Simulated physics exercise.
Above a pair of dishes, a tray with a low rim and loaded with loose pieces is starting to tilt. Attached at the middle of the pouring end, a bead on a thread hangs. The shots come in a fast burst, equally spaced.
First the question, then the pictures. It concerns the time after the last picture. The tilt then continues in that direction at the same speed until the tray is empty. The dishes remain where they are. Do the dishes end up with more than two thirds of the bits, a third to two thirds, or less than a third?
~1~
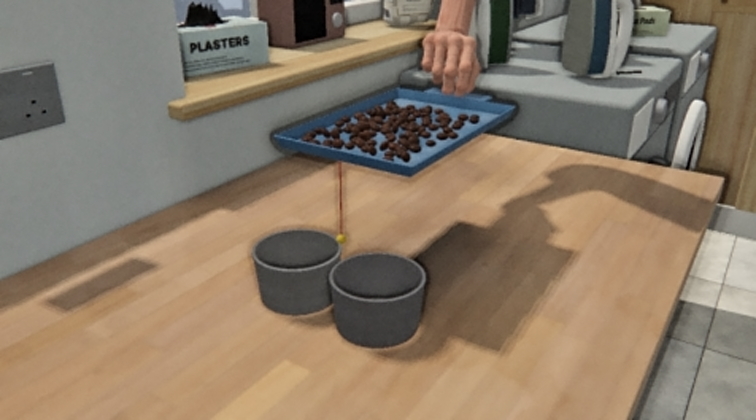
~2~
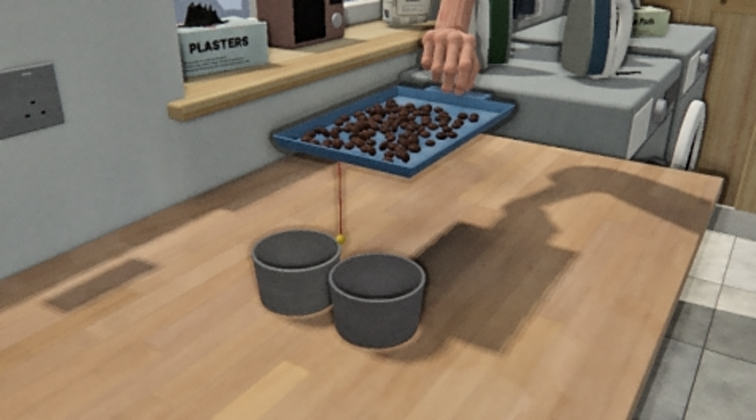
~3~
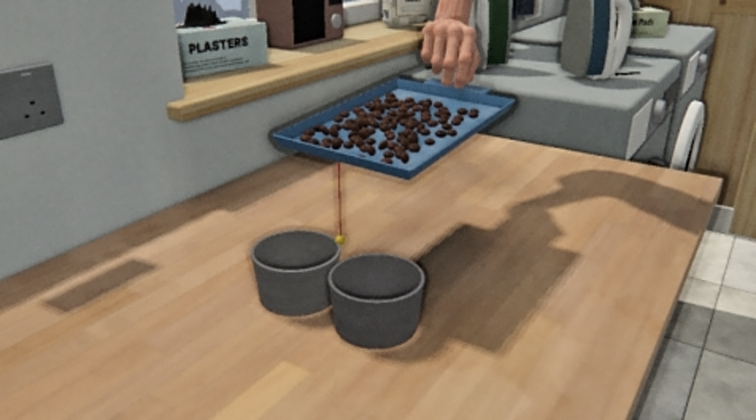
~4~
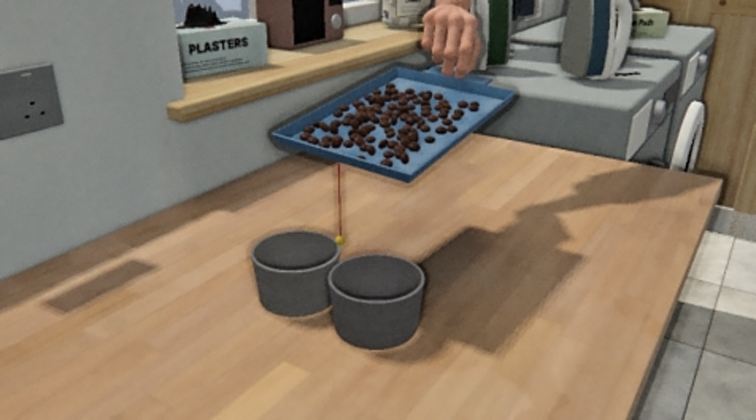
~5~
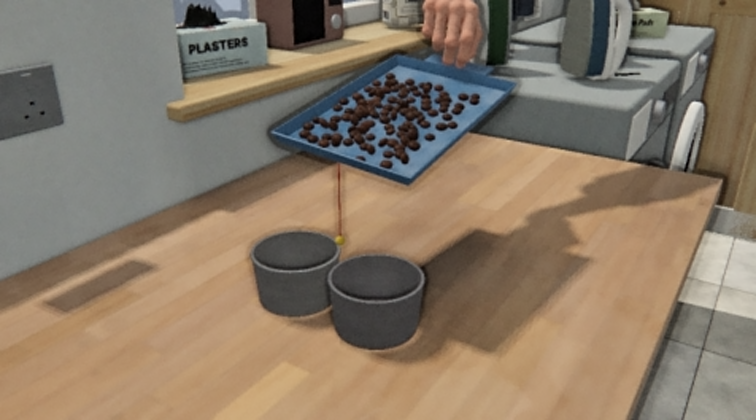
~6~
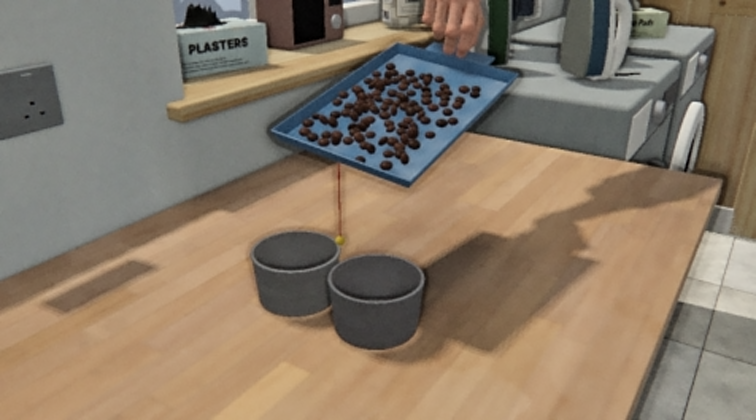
The dishes take a high share, beyond two thirds.
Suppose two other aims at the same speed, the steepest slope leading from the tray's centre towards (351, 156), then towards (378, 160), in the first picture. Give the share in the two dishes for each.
The first try yields 80 percent and the second 80 percent.
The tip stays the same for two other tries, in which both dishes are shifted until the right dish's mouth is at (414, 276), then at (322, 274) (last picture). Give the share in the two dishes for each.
First 80 per cent, second 20 per cent.
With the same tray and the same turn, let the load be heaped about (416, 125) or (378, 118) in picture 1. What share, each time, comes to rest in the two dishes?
Close to 70 in a hundred, then close to 70 in a hundred.
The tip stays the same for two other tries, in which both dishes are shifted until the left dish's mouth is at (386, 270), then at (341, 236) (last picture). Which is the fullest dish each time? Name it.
On the first try it would be the one on the left, and on the second the one on the right.
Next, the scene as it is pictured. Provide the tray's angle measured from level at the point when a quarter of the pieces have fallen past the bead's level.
Around 65° at that moment.
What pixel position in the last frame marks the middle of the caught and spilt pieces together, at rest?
I'd put the middle somewhere around (386, 318).
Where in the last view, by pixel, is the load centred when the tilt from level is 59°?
Roughly (392, 165).
Soon, tray tipped steeply; most on the tray; a stray few outside both; a small part in the air.
A while on, tray tipped right over; a stray few on the tray; most in the right dish; a stray few in the left dish; about a quarter outside both; a stray few in the air.
Towards the end, tray tipped past a quarter turn; most in the right dish; a stray few in the left dish; about a quarter outside both.
Finally, tray tipped past a quarter turn; most in the right dish; a stray few in the left dish; about a quarter outside both.
